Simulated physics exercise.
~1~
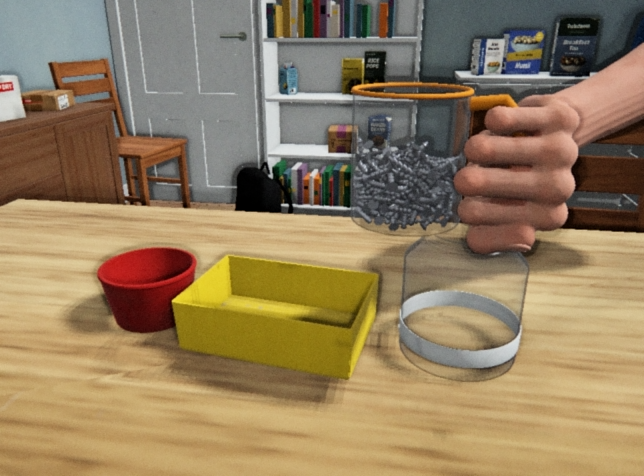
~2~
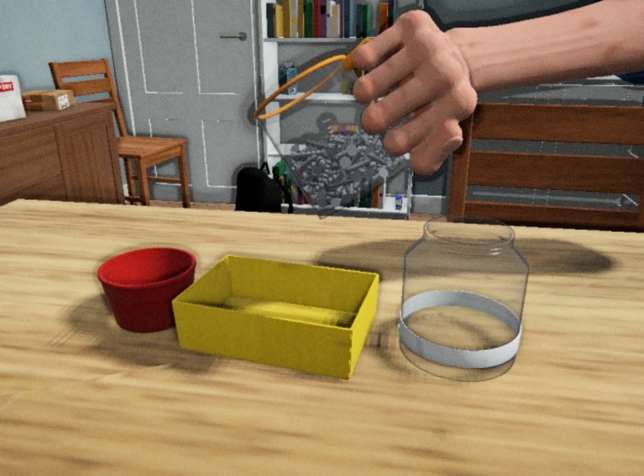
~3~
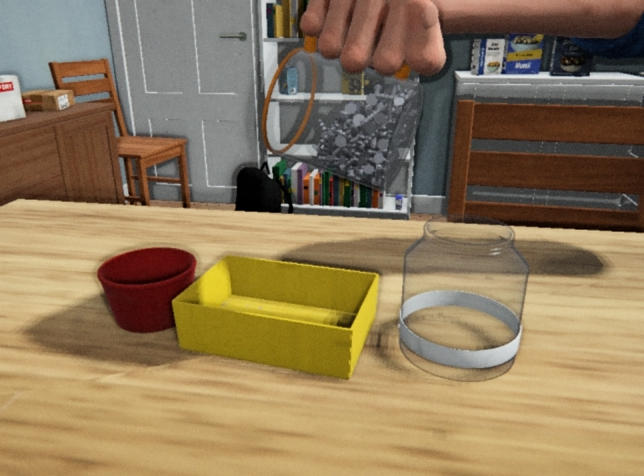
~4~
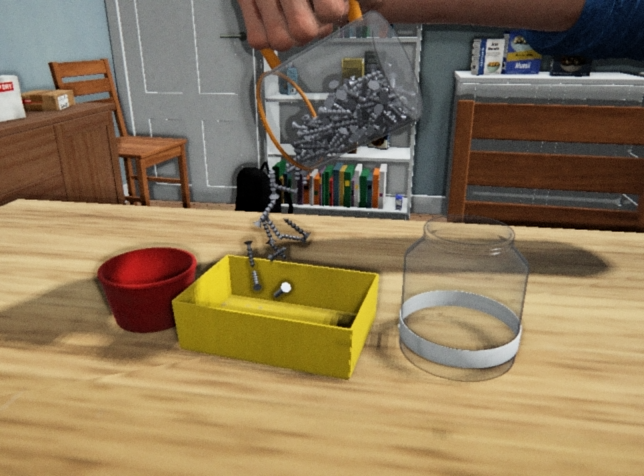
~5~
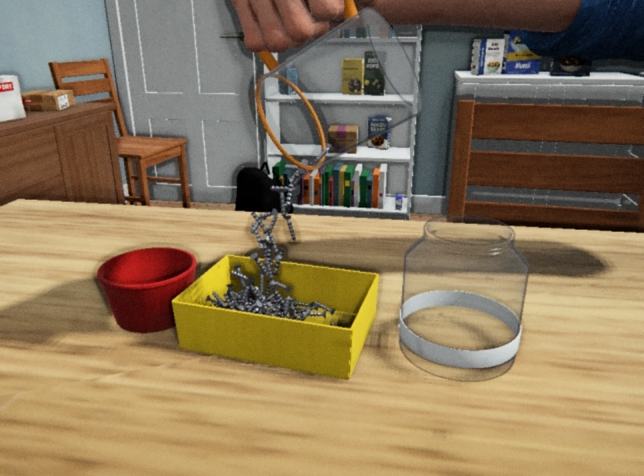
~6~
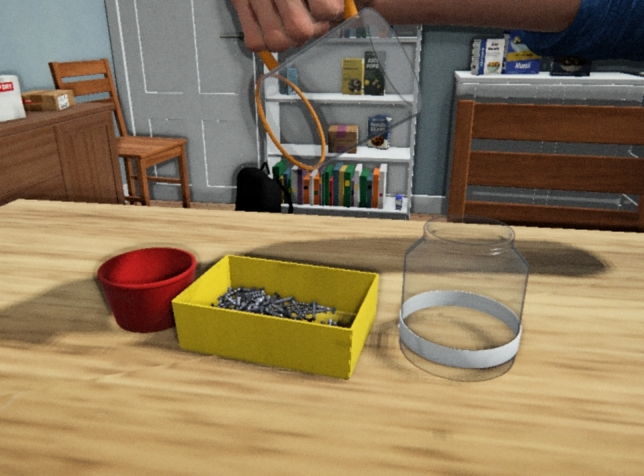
A hand grips a clear cup with an orange rim, full of small steel screws, above a pale wooden table in a room seen from a still, slightly raised view, with a door, chairs and bookshelves behind. On the table stand a red dish at left, a yellow tin in the middle and a clear jar with a white band at right. The hand carries the cup up and left from over the jar, tilting it. Held high above the tin, the cup tips further and screws stream down into it. The cup empties, and the screws lie in the yellow tin, with the dish and jar empty.
